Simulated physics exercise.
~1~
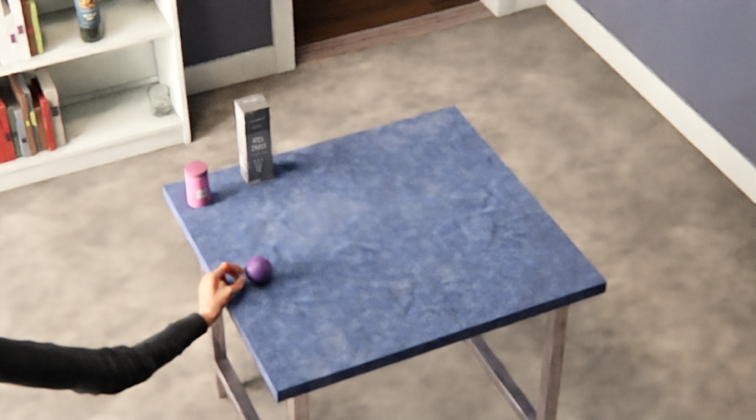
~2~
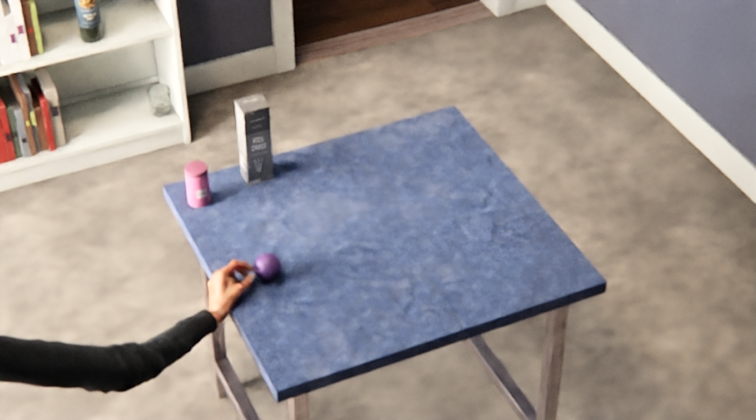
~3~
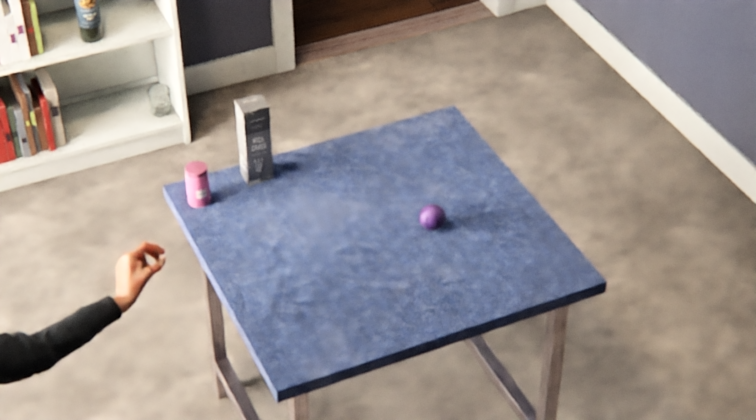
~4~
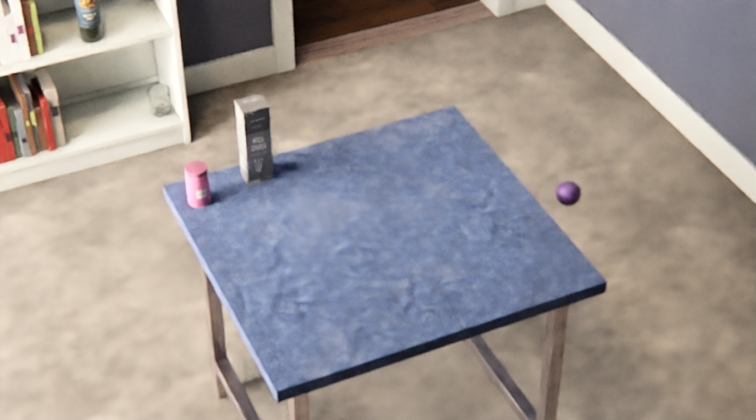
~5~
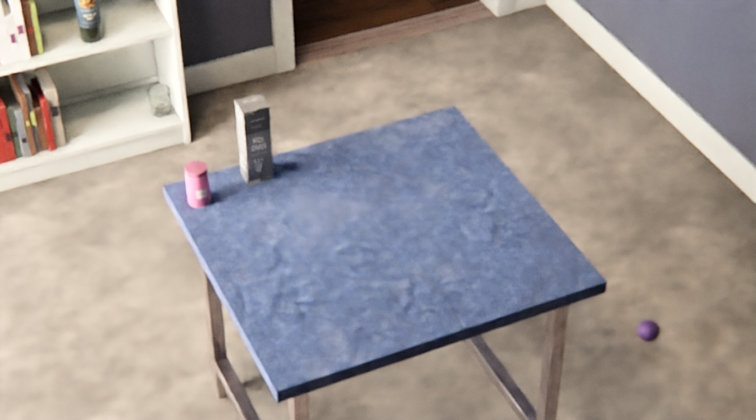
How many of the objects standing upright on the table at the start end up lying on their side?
None of them do. The pink jar and the grey carton both still stand upright on the table.
